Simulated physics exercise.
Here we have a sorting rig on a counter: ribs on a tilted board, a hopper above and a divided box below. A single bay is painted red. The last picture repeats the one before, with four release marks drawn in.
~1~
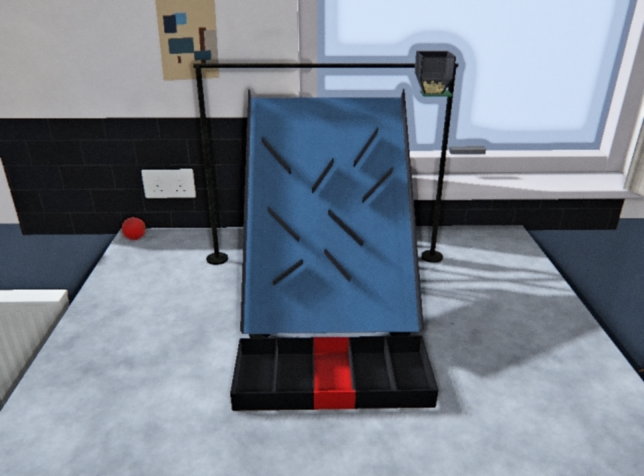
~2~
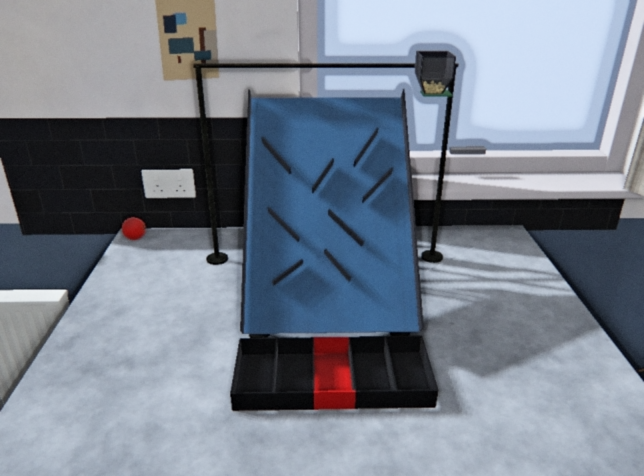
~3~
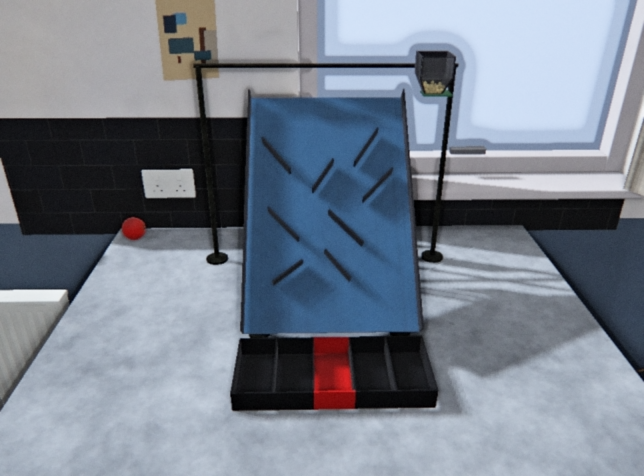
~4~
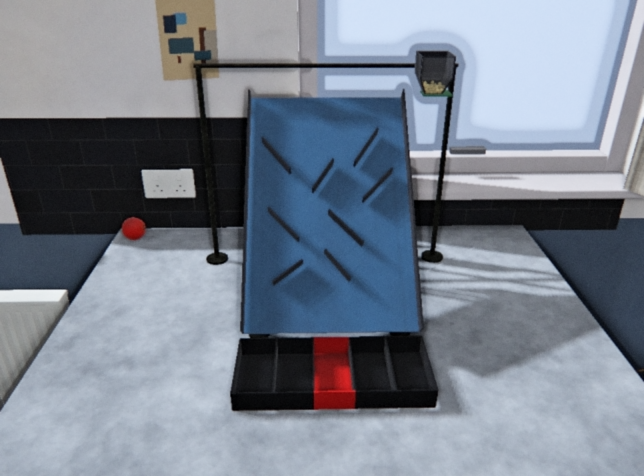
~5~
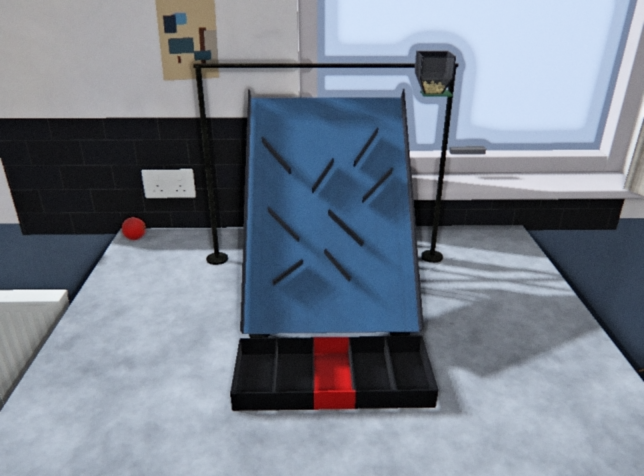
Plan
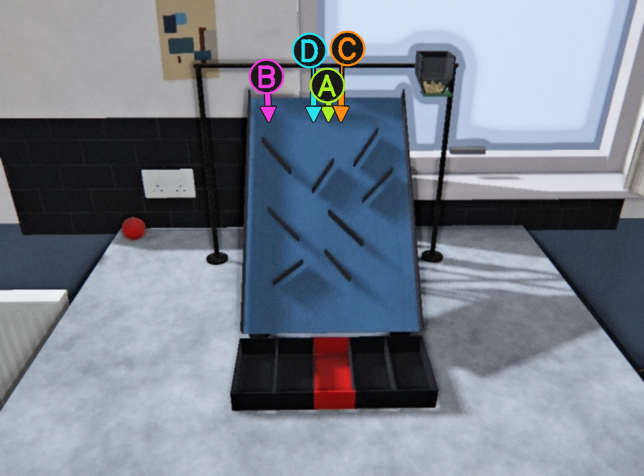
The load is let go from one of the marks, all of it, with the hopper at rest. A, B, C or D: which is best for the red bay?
The answer is mark D.
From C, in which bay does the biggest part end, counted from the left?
The fifth.
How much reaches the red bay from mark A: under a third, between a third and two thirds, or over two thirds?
It is between a third and two thirds.
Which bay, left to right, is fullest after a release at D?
The third.
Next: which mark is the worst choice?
It is C.
On the marked copy, mark A meets the board at (328, 116); mark B meets the board at (268, 116); mark C meets the board at (340, 116); mark D meets the board at (313, 116).
With A, roughly a third in the red bay, roughly half in other bays, about a tenth outside the box.
With B, roughly a third in the red bay, roughly half in other bays, about a tenth outside the box.
With C, about a tenth in the red bay, the larger part in other bays.
With D, roughly half in the red bay, roughly a third in other bays, about a tenth outside the box.
